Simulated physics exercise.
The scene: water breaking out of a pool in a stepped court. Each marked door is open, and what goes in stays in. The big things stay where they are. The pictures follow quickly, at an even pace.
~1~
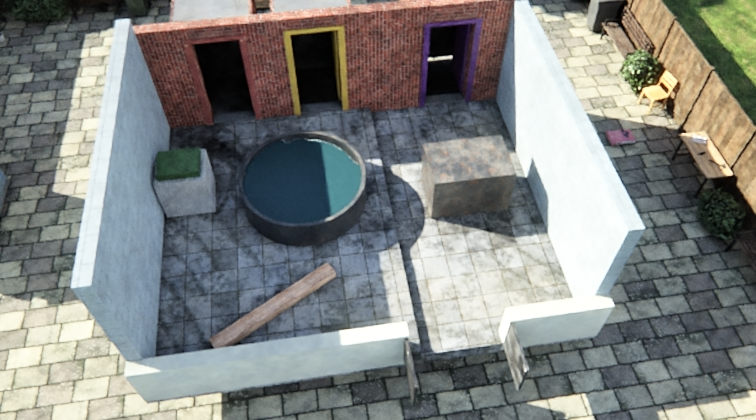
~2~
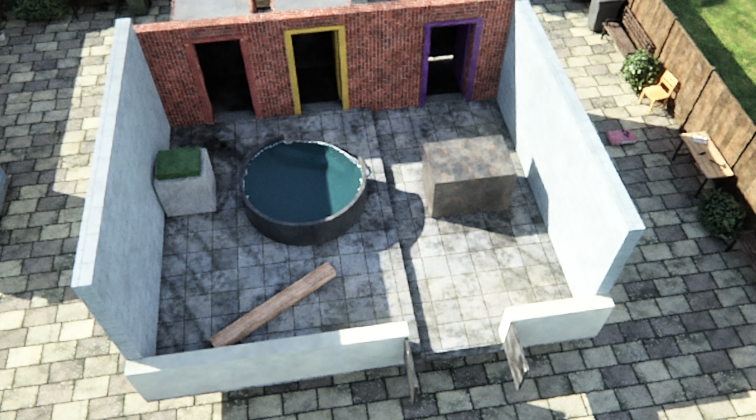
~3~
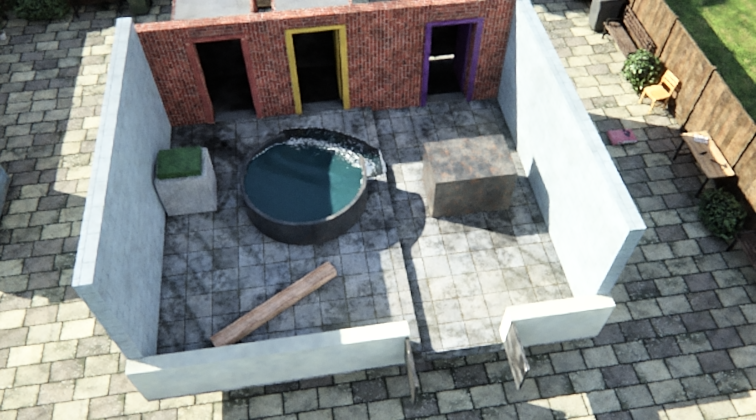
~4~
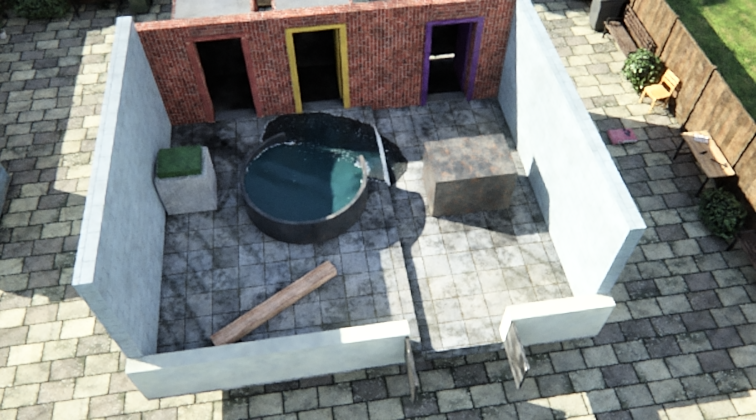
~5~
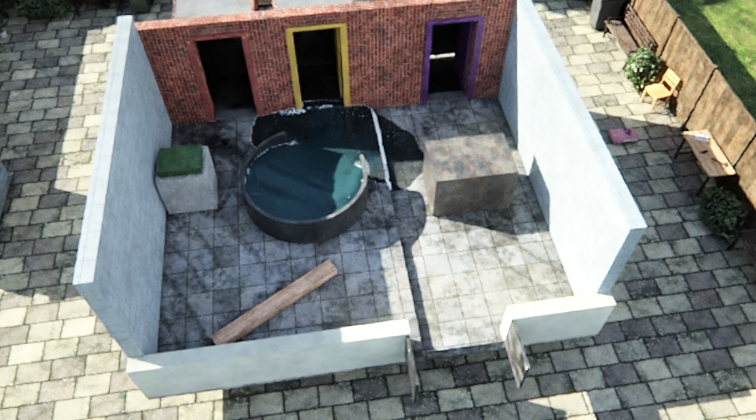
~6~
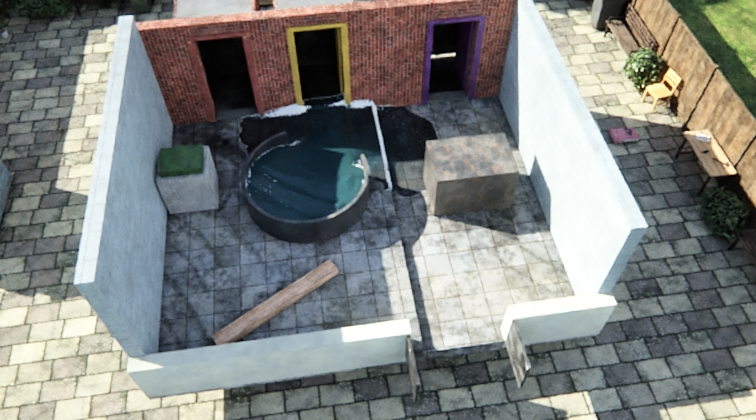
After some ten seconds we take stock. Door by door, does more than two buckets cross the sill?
One by one: The red door holds within the limit; the yellow door floods; the purple door floods.
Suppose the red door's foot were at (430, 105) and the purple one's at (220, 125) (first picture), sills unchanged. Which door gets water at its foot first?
That is the yellow one.
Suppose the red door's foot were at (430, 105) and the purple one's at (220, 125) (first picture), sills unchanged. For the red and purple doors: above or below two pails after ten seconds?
One by one: The red door takes more, the purple door takes less.
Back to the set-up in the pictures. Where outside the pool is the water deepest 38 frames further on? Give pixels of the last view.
At about (583, 316).
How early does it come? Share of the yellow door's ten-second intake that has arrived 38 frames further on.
Roughly 100 per cent.
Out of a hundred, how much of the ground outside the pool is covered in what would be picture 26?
Near 40 in a hundred.
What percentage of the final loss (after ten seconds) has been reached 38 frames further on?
Roughly 75 per cent.
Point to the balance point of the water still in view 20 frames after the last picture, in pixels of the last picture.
At about (384, 160).
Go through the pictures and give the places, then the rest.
Still water in the round pool at (303, 178), in the first picture.
Water pours out on the round pool's far side and has run to (368, 174), in the second picture.
The front is at a hidden place, out from the gap on the round pool's far side, in the third picture.
Water pours out on the round pool's far side and has run to (271, 128), in the fourth picture.
Water pours out on the round pool's far side and has run to (262, 116), in the fifth picture.
The front is at (426, 124), out from the gap on the round pool's far side, in the sixth picture.
A moment on, water covers 25 % of the floor; the red door wet at the sill, nothing in, the yellow door far over two buckets in, the purple door wet at the sill, nothing in.
Next, water covers 30 % of the floor; the red door wet at the sill, nothing in, the yellow door far over two buckets in, the purple door under two buckets in.
Then, water covers 40 % of the floor; the red door wet at the sill, nothing in, the yellow door far over two buckets in, the purple door under two buckets in.
Later, water covers 60 % of the floor; the red door wet at the sill, nothing in, the yellow door far over two buckets in, the purple door over two buckets in.
In the end, water covers 65 % of the floor; the red door wet at the sill, nothing in, the yellow door far over two buckets in, the purple door over two buckets in.
